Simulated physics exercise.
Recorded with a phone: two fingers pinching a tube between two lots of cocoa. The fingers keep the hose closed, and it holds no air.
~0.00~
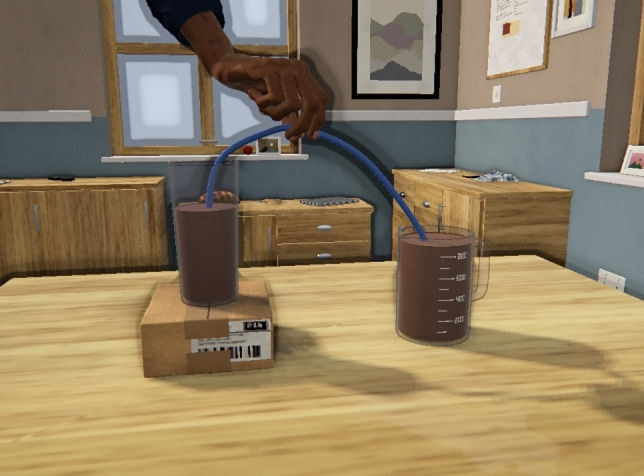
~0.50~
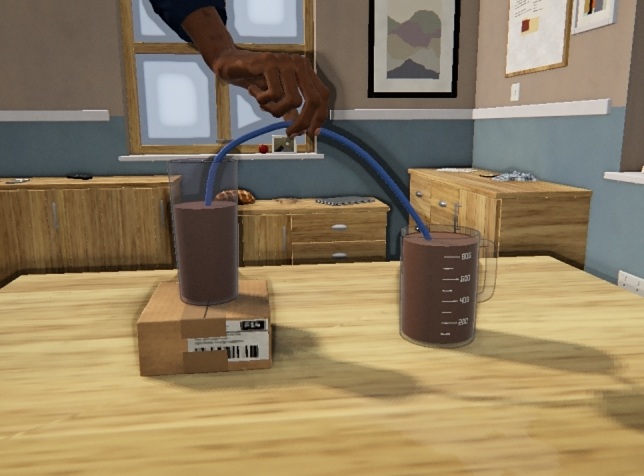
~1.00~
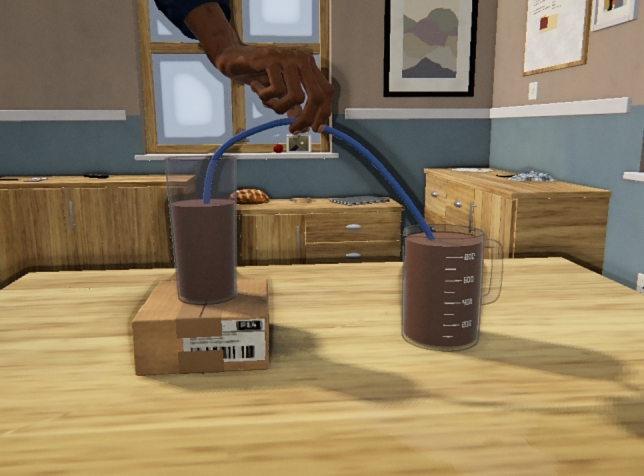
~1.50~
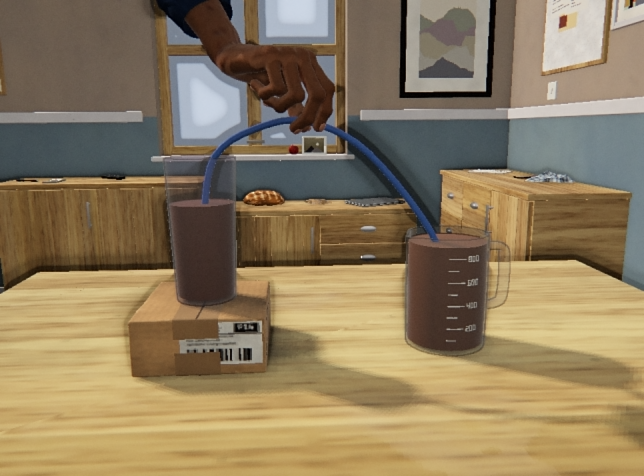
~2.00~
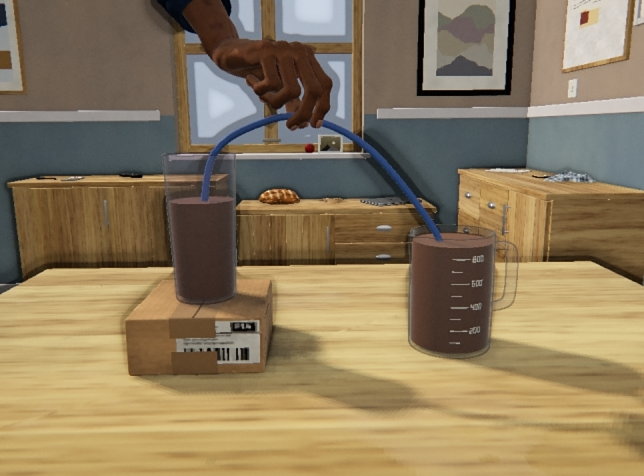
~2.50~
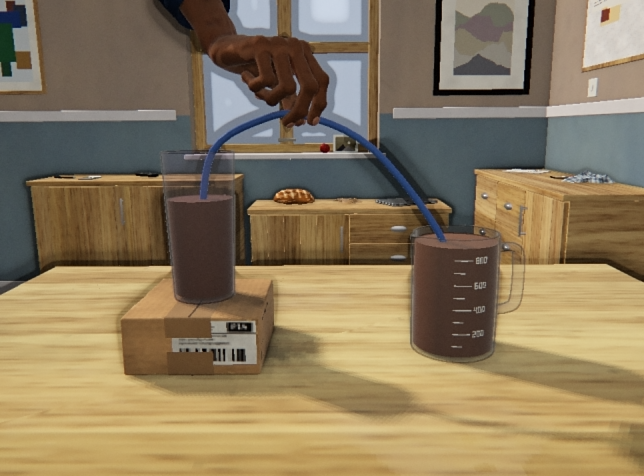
We see a hand pinching a blue tube that arches between a tall glass of brown liquid on a cardboard box and a fuller jug on the table to the right; the levels barely change as the view shifts slightly.
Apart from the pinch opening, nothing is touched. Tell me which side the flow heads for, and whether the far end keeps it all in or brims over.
It flows: The right side; one that fills: Brims over.
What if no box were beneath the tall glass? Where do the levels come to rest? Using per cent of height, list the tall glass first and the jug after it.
Once things settle, the first sits at 70 percent and the second at 85 percent.
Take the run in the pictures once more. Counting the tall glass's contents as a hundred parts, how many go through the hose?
As I figure it, 40 per cent of the contents.
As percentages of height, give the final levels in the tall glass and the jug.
Final levels: First 40 %, second 100 %.
After 8.0 s, the tall glass is about two thirds full; the jug is full to the brim.
After 20.0 s, the tall glass is about half full; the jug is full to the brim; a puddle lies under the lower one.
After 45.0 s, the tall glass is about half full; the jug is full to the brim; a puddle lies under the lower one; the two surfaces are level.
